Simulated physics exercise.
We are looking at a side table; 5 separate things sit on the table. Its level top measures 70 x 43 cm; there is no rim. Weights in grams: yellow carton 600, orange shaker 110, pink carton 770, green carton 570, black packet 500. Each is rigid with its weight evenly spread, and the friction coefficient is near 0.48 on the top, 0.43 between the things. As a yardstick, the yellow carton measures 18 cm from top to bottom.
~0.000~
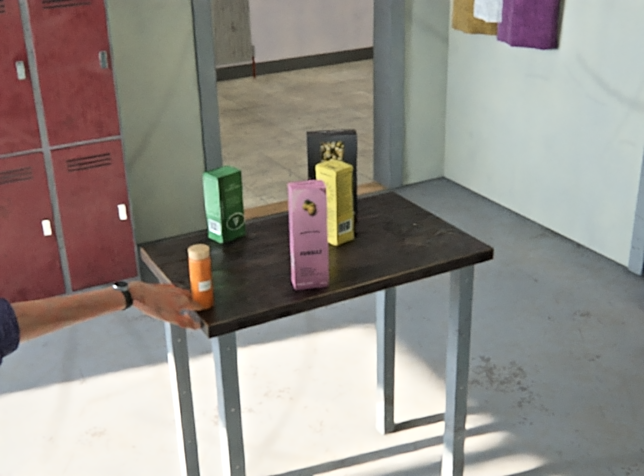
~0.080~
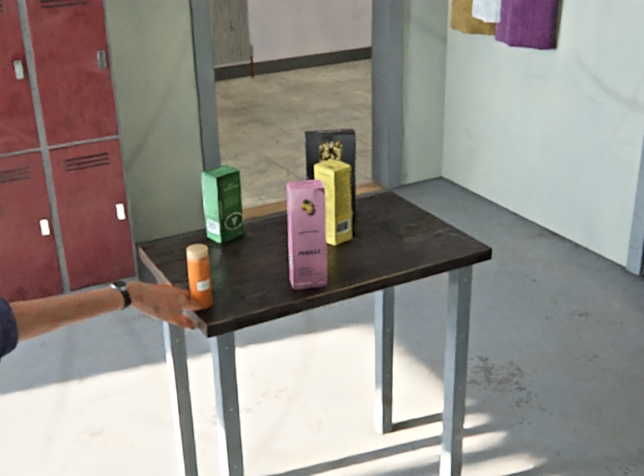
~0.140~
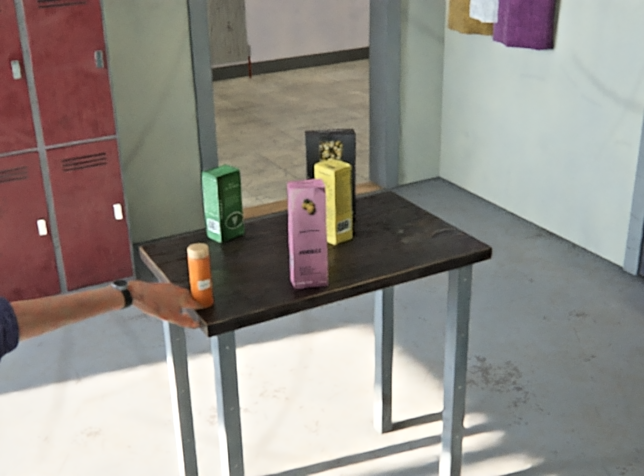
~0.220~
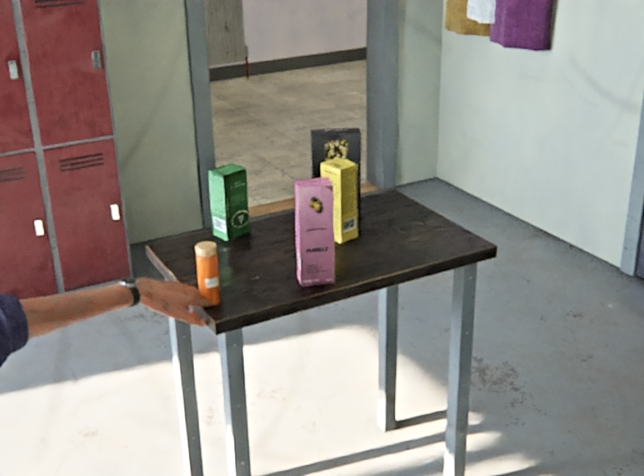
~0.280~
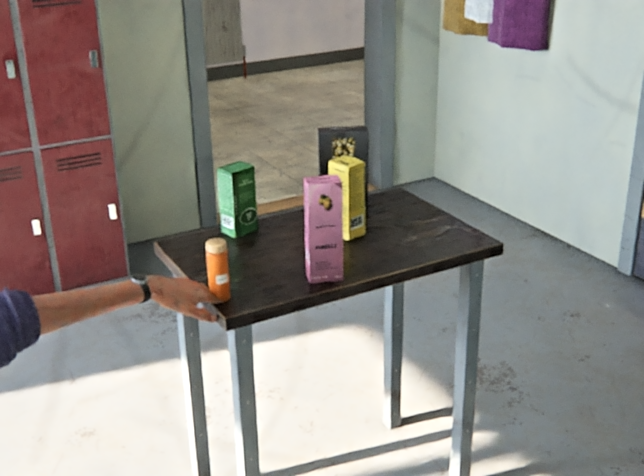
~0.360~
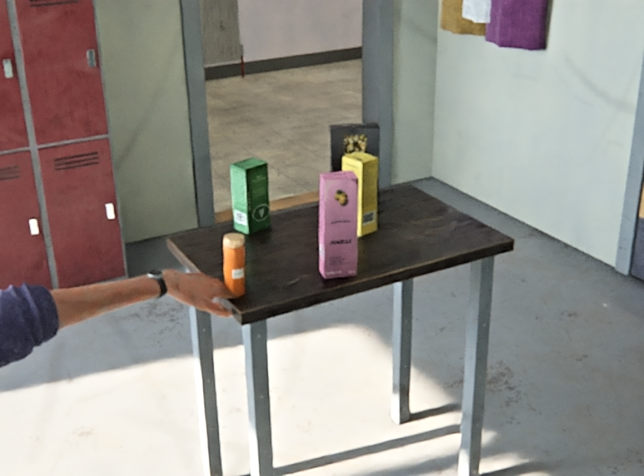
In a room with red lockers, a dark side table holds an orange shaker and green, pink, yellow and black packages, while a hand rests at its left corner. At first the table barely moves; then the hand pushes it a short way to the right, the items riding along upright.
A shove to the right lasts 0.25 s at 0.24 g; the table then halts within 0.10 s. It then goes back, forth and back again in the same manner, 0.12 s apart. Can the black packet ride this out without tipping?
The black packet is still upright.
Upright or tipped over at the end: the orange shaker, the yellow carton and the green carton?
The orange shaker falls over; the yellow carton topples; the green carton stays upright.
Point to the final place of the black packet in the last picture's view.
Near (321, 174).
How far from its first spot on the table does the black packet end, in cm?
Some 0 cm.
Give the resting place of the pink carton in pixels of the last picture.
Near (360, 255).
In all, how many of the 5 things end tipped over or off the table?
3 of them.
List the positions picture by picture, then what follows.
In the first frame, black packet (332, 174); yellow carton (335, 203).
In the second frame, pink carton (307, 235); green carton (223, 204).
In the third frame, table along by 1 cm; yellow carton (334, 202); orange shaker (200, 276).
In the fourth frame, table along by 3 cm; pink carton (315, 233); green carton (230, 202).
In the fifth frame, table along by 6 cm; yellow carton (347, 198); orange shaker (218, 270).
In the sixth frame, table along by 10 cm; pink carton (338, 225).
By 0.66 s, table along by 8 cm; orange shaker on its side; yellow carton tilted 39°; pink carton tilted 14°.
By 0.86 s, yellow carton on its side; orange shaker on its side; pink carton tilted 35°.
By 1.46 s, table along by 10 cm; pink carton on its side; yellow carton on its side; orange shaker on its side.
When it is over (2.9 s), lying over on the table, yellow carton, orange shaker and pink carton; the other 2 within 5 cm of the start. In the last view, black packet near (321, 174).
